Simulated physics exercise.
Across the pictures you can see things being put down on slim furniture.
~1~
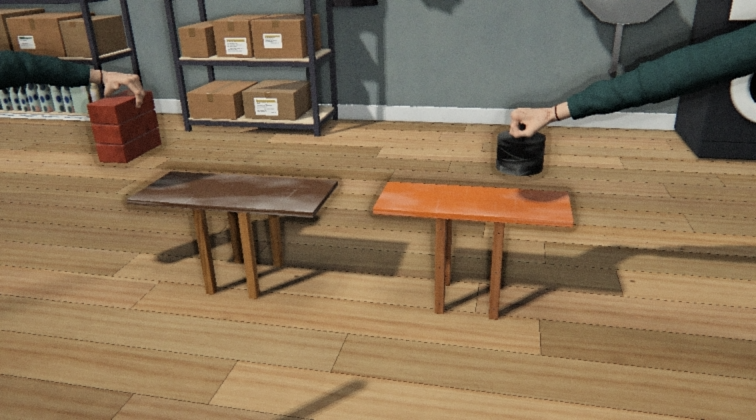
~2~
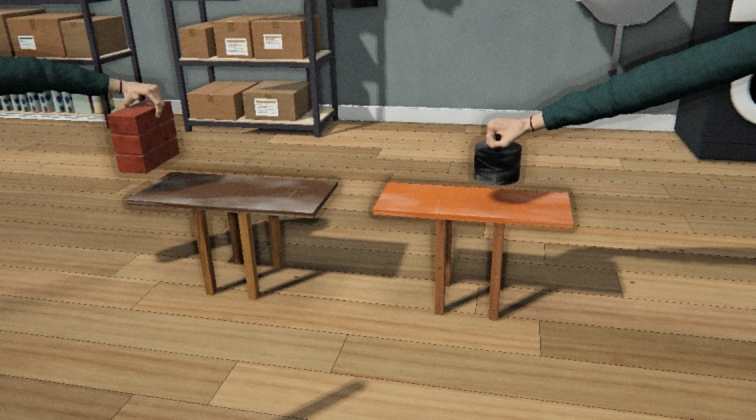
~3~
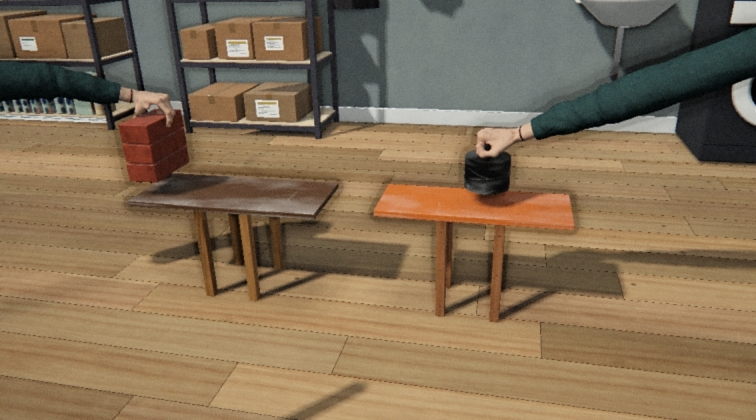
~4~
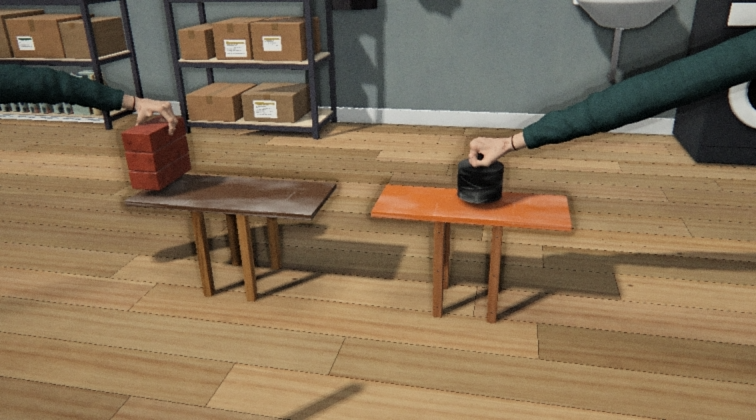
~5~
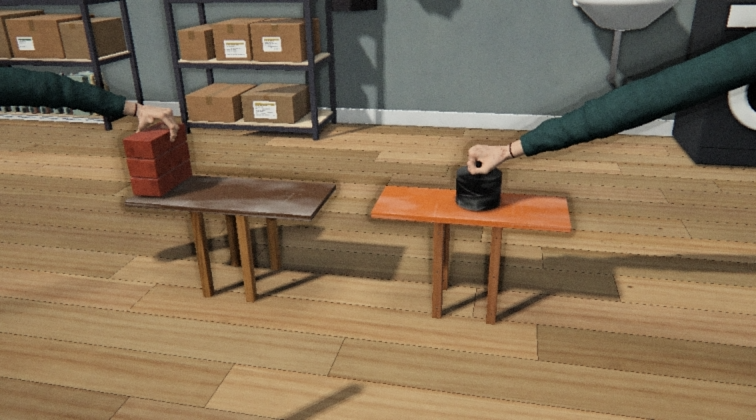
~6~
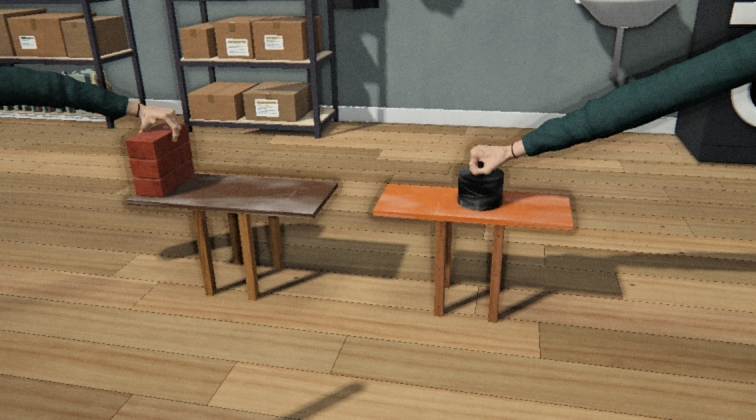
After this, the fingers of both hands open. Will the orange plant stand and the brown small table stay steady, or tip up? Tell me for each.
Result: Orange plant stand remains standing; brown small table tumbles.
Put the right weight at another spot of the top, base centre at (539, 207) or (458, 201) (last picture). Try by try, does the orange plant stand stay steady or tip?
First try: It tumbles. Second try: It remains upright.
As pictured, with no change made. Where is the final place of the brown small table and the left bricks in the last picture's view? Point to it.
Final centres, approx.: First (149, 204), second (28, 235).
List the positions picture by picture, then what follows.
Still on the way; orange plant stand (473, 203); brown small table (235, 192); right weight (520, 152), in the first picture.
Still on the way; brown small table (235, 193); left bricks (146, 136), in the second picture.
Still on the way; orange plant stand (473, 205); right weight (487, 171), in the third picture.
Still on the way; brown small table (234, 195); left bricks (158, 152), in the fourth picture.
Still on the way; orange plant stand (471, 207); right weight (479, 187), in the fifth picture.
In place, still held; orange plant stand (473, 205); brown small table (235, 194); left bricks (162, 159), in the sixth picture.
Then, 0.38 s on from there, orange plant stand at rest near (473, 205); brown small table turned 19° from its first pose near (204, 188).
Then, 0.54 s on from there, orange plant stand at rest near (473, 205); brown small table turned 49° from its first pose near (164, 200).
Then, 0.74 s on from there, orange plant stand at rest near (473, 205); brown small table turned 58° from its first pose near (147, 202).
In the end, the orange plant stand holds firm, near (473, 205); the brown small table overbalances, near (149, 204).
